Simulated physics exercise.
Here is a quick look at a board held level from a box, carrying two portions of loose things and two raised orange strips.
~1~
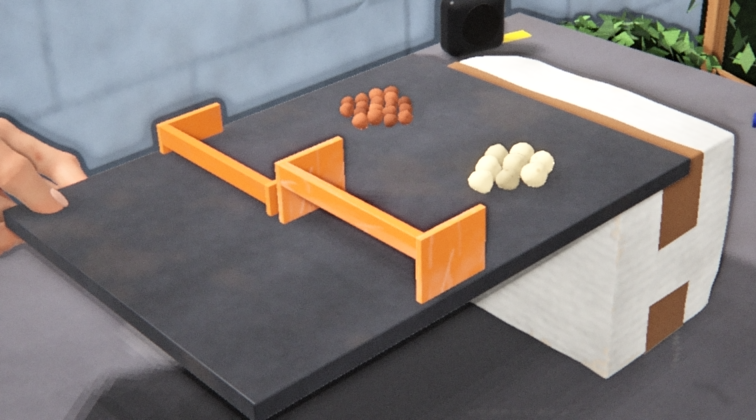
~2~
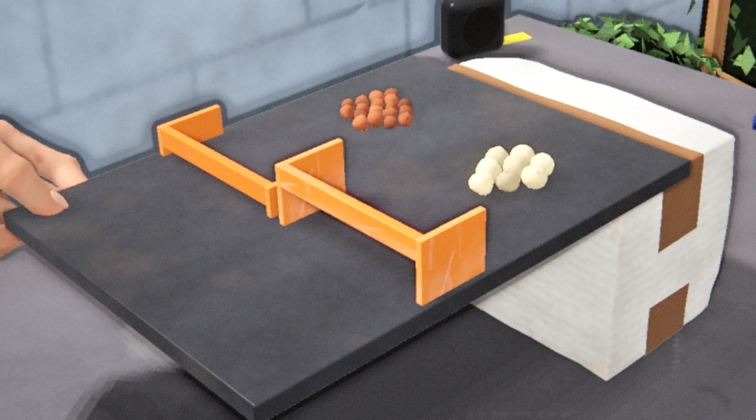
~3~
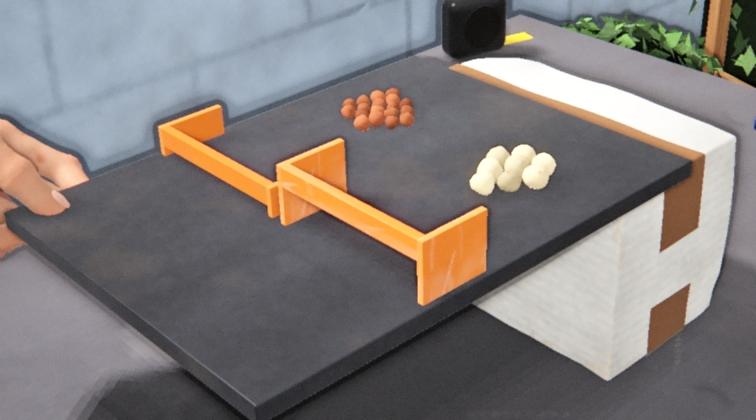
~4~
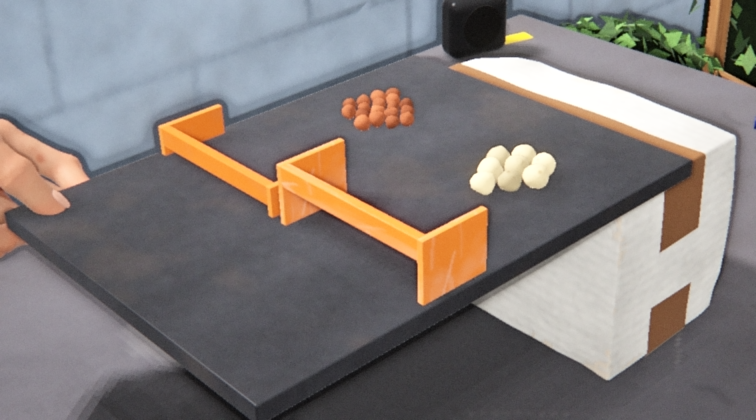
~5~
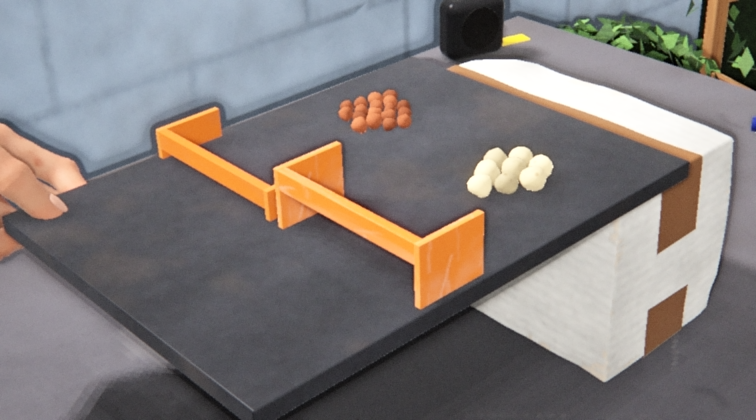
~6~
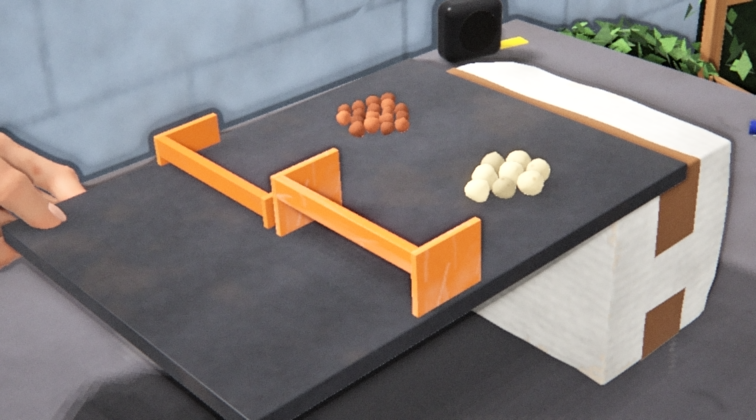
A hand holds a dark board with two small piles and dips it very slightly.
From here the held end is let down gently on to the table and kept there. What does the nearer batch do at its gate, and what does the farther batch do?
I reckon the nearer batch clears it fine. I reckon the farther batch gets caught.
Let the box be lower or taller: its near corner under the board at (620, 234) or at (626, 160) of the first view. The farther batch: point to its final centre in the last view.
Final centre, try 1 ~ (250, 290); try 2 ~ (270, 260).
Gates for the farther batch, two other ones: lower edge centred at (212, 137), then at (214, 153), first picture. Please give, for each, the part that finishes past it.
Around 100 per cent the first time, around 100 per cent the second.
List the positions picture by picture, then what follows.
The first frame shows held end of the board at (260, 395), level; box at (546, 198), nearly half as high as the board is long; nearer batch at (515, 166), a few macadamia nuts; farther batch at (376, 110), a few clay pellets; nearer gate at (348, 208), its slot higher than a piece; farther gate at (215, 162), its slot lower than a piece.
The second frame shows held end of the board at (260, 397), level; farther batch at (376, 112).
The third frame shows held end of the board at (261, 397), level; nearer batch at (517, 168).
The fourth frame shows held end of the board at (262, 397), level; farther batch at (378, 112).
The fifth frame shows held end of the board at (259, 402), level; nearer batch at (514, 170).
The sixth frame shows held end of the board at (257, 413), down by 2°; box at (542, 205); nearer batch at (512, 174), not moving; farther batch at (373, 118), not moving; nearer gate at (344, 222); farther gate at (212, 174).
Then, 0.40 s past the last view, board sloping at 10°; nearer batch where it was; farther batch where it was.
Then, 0.90 s past the last view, board sloping at 21°; nearer batch on its way down; farther batch on its way down.
Then, 1.45 s past the last view, board resting at 30°; nearer batch all past its gate; farther batch has reached its gate.
Finally, board resting at 30°; nearer batch all past its gate; farther batch gathered behind its gate.
